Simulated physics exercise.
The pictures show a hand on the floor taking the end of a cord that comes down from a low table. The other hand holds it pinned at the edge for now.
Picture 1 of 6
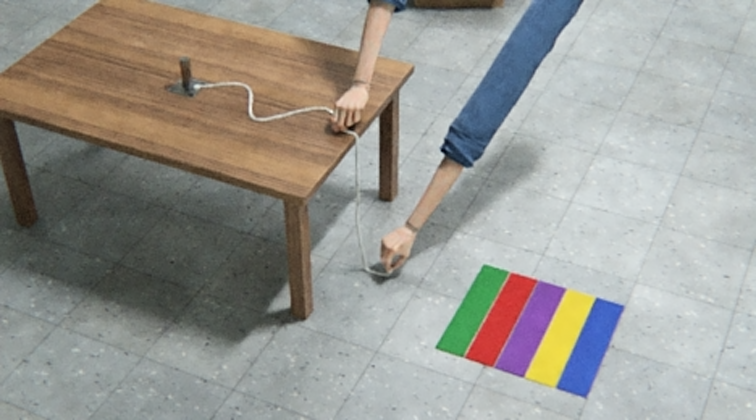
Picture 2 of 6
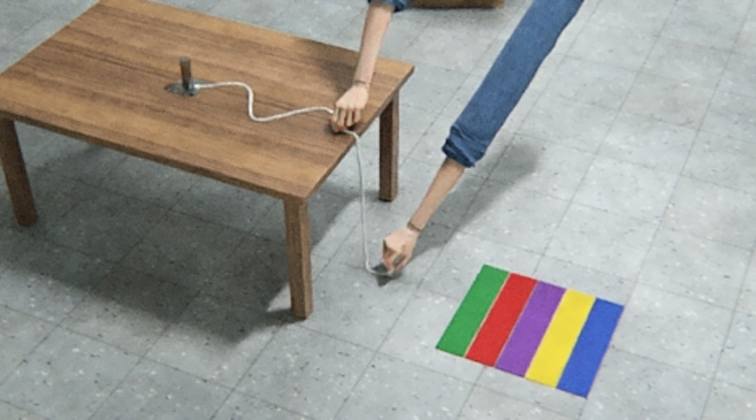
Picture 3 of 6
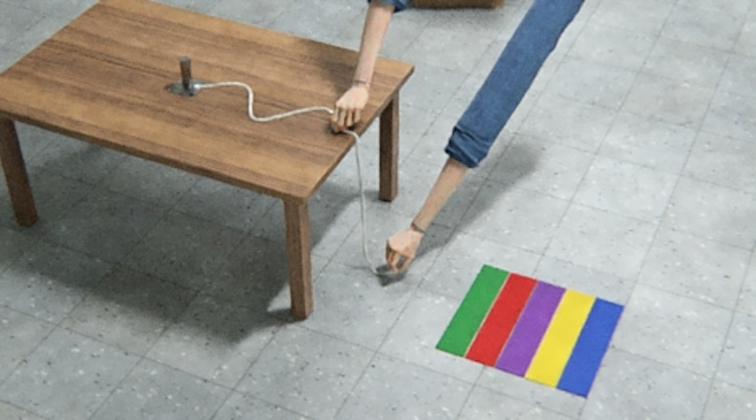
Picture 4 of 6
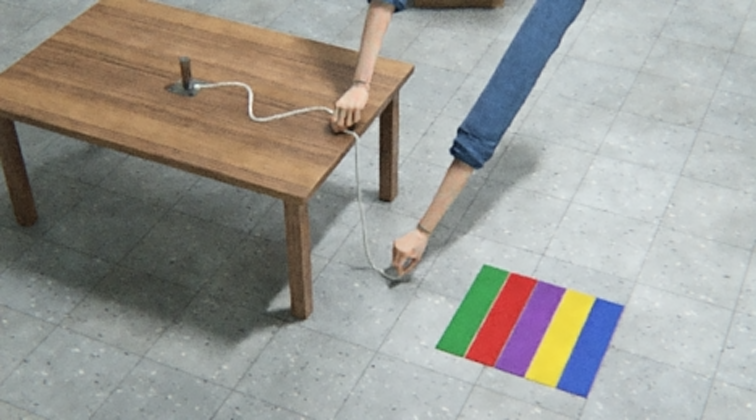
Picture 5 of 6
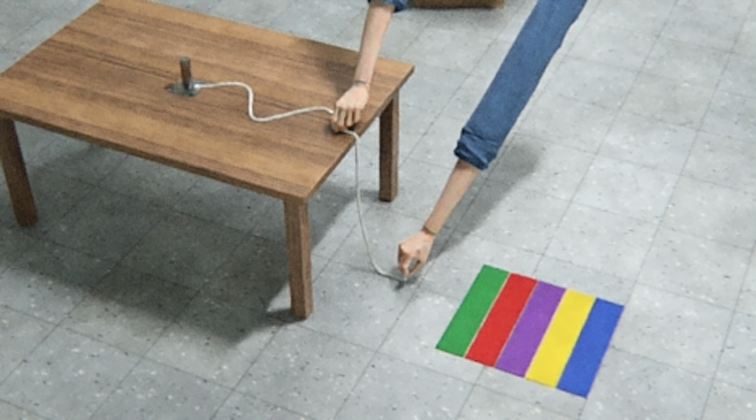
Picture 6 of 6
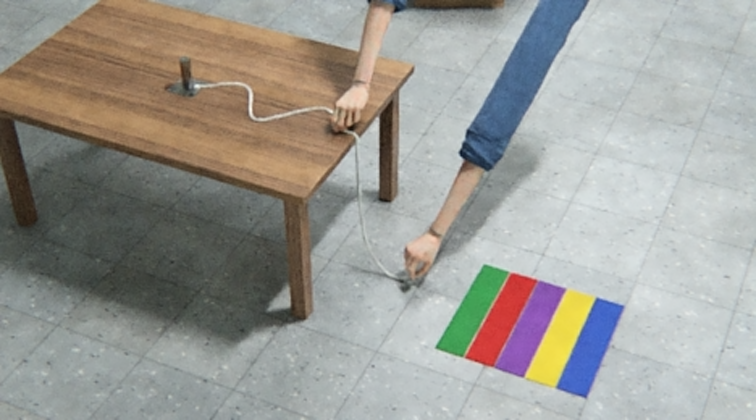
To begin with, one hand pins a pale cord at the edge of a wooden table while another holds its hanging end near the floor, left of green, red, purple, yellow and blue stripes. The lower hand then slides the end slightly rightward, while the upper hand stays still.
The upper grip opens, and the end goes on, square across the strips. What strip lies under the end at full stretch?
The yellow one.
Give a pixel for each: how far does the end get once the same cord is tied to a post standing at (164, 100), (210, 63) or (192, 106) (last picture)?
Approximate places, in that order: (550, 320), (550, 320), (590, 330).
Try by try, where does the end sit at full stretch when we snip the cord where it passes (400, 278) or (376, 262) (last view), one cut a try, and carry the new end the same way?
Case by case it comes to about (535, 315) and then about (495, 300).
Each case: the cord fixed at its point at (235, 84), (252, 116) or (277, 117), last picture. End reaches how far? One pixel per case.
First try near (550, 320), second near (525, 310), third near (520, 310).
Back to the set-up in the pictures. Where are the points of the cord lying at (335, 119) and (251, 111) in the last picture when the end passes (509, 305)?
They move to (362, 158) and (277, 115) respectively.
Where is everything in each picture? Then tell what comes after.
The first picture shows end (391, 269); green (458, 336); red (487, 346); purple (517, 356); yellow (547, 365); blue (578, 375).
The second picture shows end (394, 269); cord through (227, 84) (251, 113) (313, 109) (356, 137) (362, 197) (365, 251).
The third picture shows end (397, 270).
The fourth picture shows end (403, 272); cord through (227, 84) (251, 113) (313, 109) (356, 137) (359, 196) (367, 251).
The fifth picture shows end (409, 274).
The sixth picture shows end (416, 276); cord through (227, 84) (251, 113) (313, 109) (356, 137) (360, 196) (371, 252).
Early on, end near (509, 305); over red.
Midway, end near (543, 315); over purple.
At the end of the slack, end near (564, 322); over yellow. The yellow one.
